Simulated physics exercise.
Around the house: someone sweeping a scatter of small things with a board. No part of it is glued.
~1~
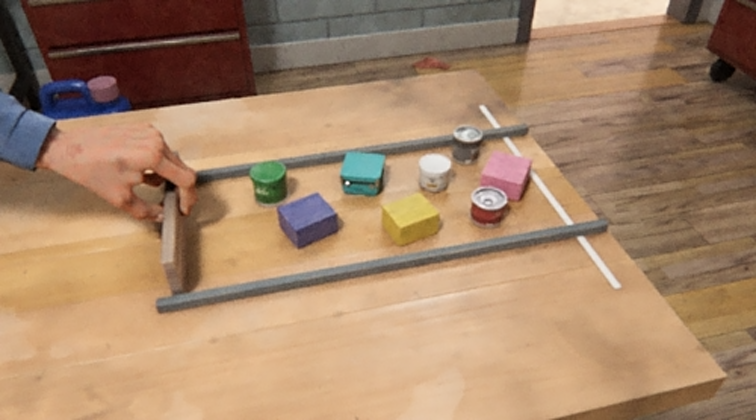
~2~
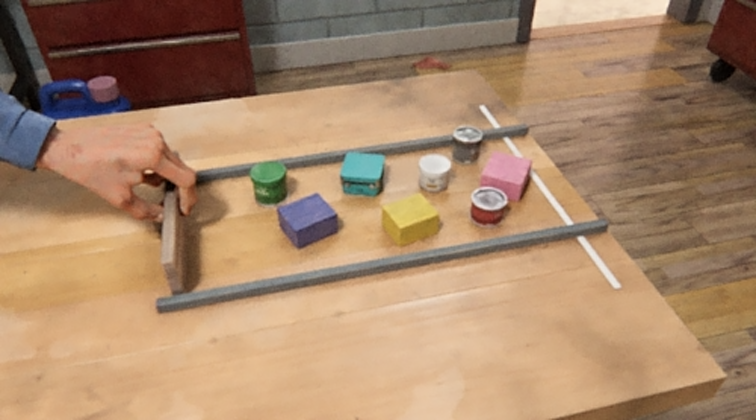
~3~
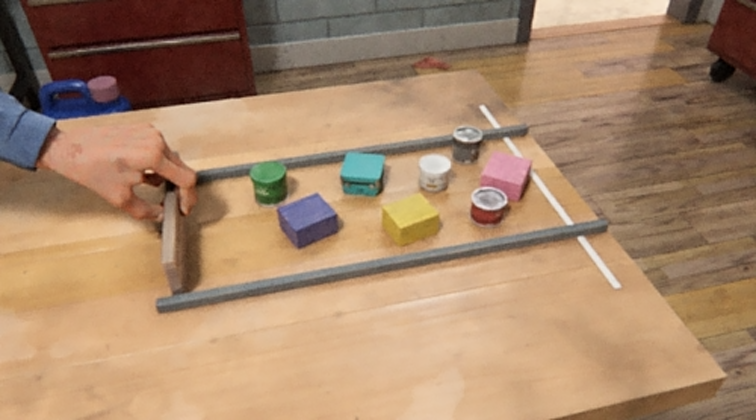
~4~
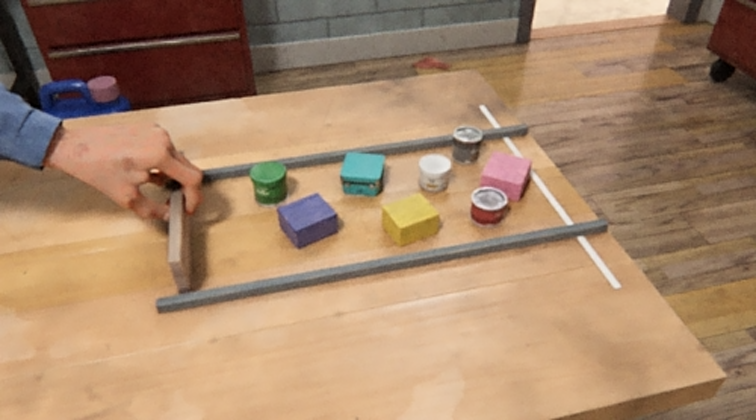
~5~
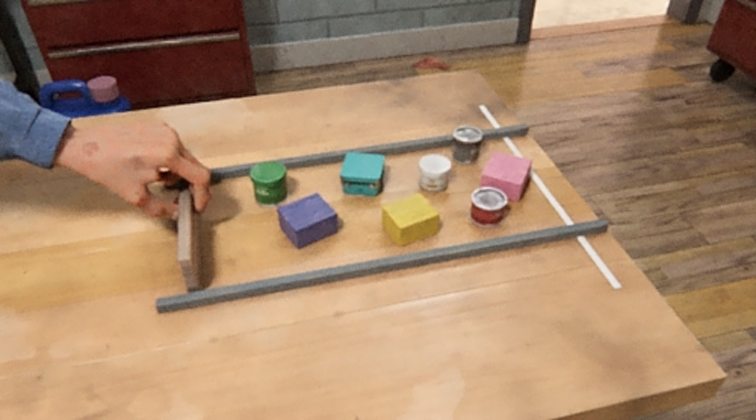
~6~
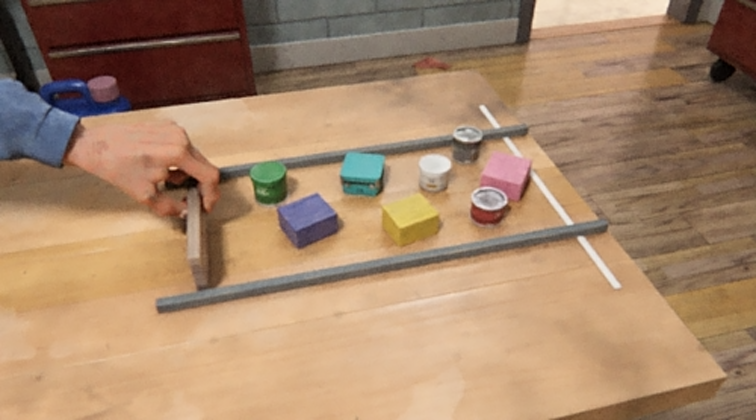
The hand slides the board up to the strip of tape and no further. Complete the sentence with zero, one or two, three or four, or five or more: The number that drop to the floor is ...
The number that drop to the floor is five or more.
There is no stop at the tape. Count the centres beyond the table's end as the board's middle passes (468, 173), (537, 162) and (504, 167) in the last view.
By position: 0 / 5 / 2.
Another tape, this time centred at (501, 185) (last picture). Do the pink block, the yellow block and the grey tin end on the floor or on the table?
Pink block: Drops; yellow block: Stays; grey tin: Stays.
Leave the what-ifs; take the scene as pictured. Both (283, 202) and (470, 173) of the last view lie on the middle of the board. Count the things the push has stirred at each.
Counts: 2 / 8.
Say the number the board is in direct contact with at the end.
3 end up touching it.
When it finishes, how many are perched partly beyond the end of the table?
The count is 3.
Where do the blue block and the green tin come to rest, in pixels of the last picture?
Final spots - blue block (569, 182), green tin (532, 138).
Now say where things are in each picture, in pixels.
Pink block (506, 175); grey tin (467, 146); red tin (488, 208); board (176, 218); tape (537, 180), in the first picture.
Grey tin (467, 146); white tin (434, 174), in the second picture.
Red tin (488, 208); turquoise case (363, 175), in the third picture.
Pink block (506, 176); blue block (308, 220), in the fourth picture.
Grey tin (467, 146); board (190, 216), in the fifth picture.
Pink block (506, 176); grey tin (467, 146); red tin (488, 208); board (198, 215); tape (537, 180), in the sixth picture.
A little later, none off yet; pink block at rest near (506, 176); grey tin at rest near (467, 146); red tin at rest near (488, 208).
When it is over, the number that fall off is five or more; down, yellow block, white tin, red tin, grey tin and pink block.
